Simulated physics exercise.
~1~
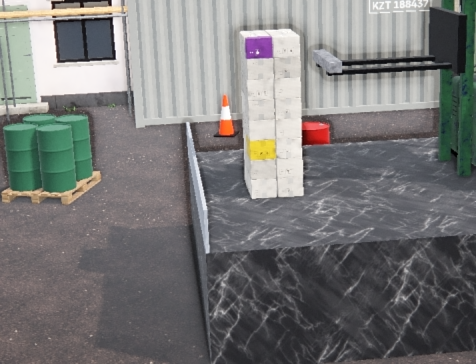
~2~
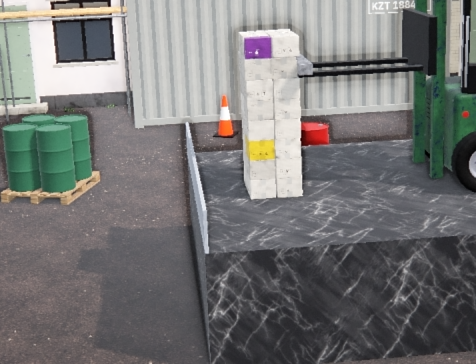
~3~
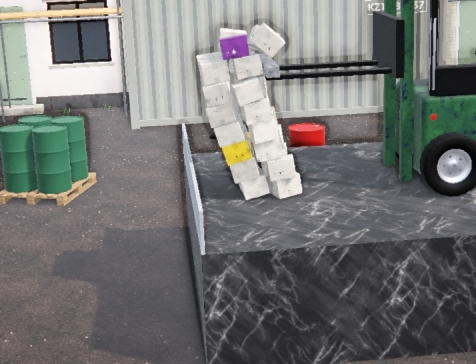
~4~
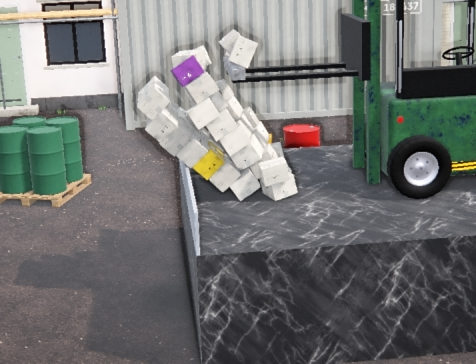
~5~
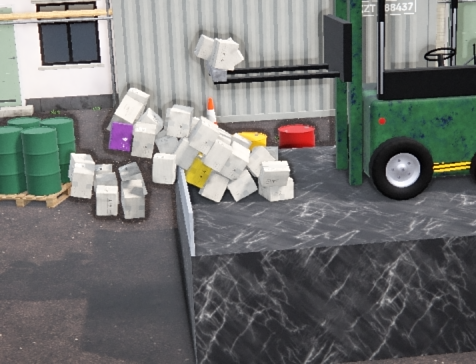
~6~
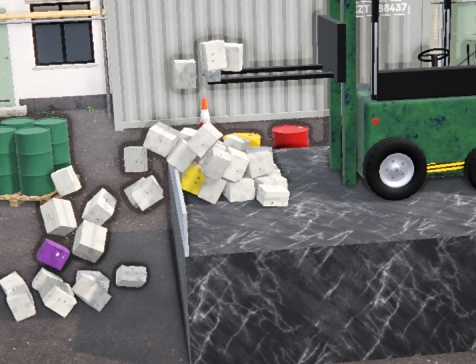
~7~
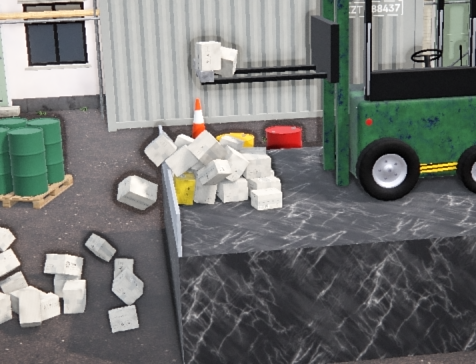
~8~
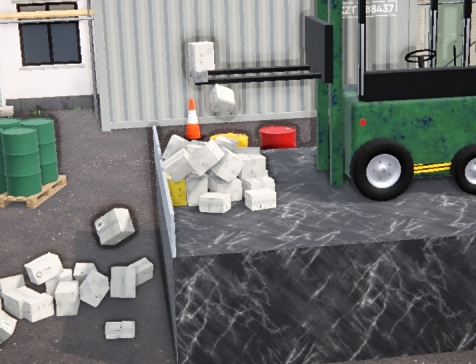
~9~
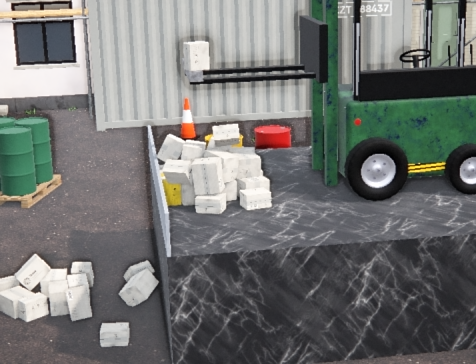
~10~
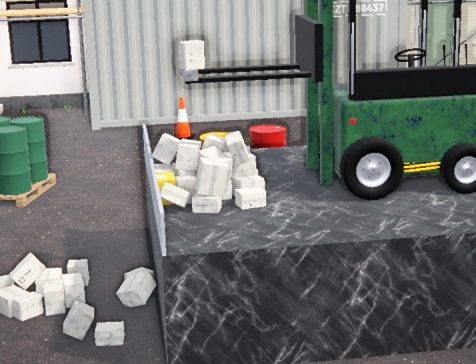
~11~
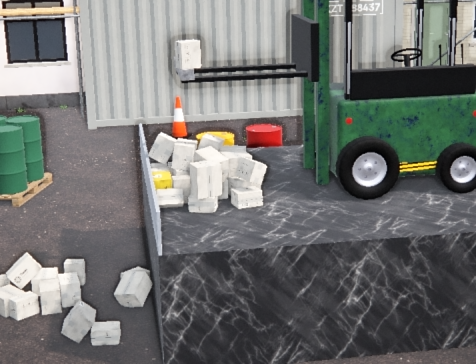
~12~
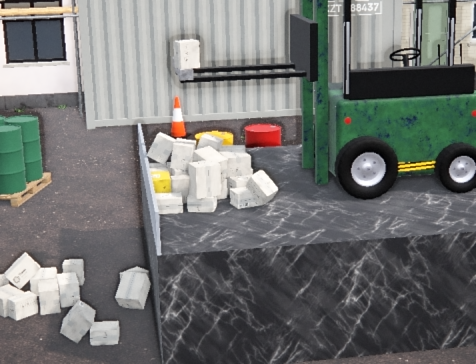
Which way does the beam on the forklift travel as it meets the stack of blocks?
The beam travels to the left, pushing into the stack from its right side.
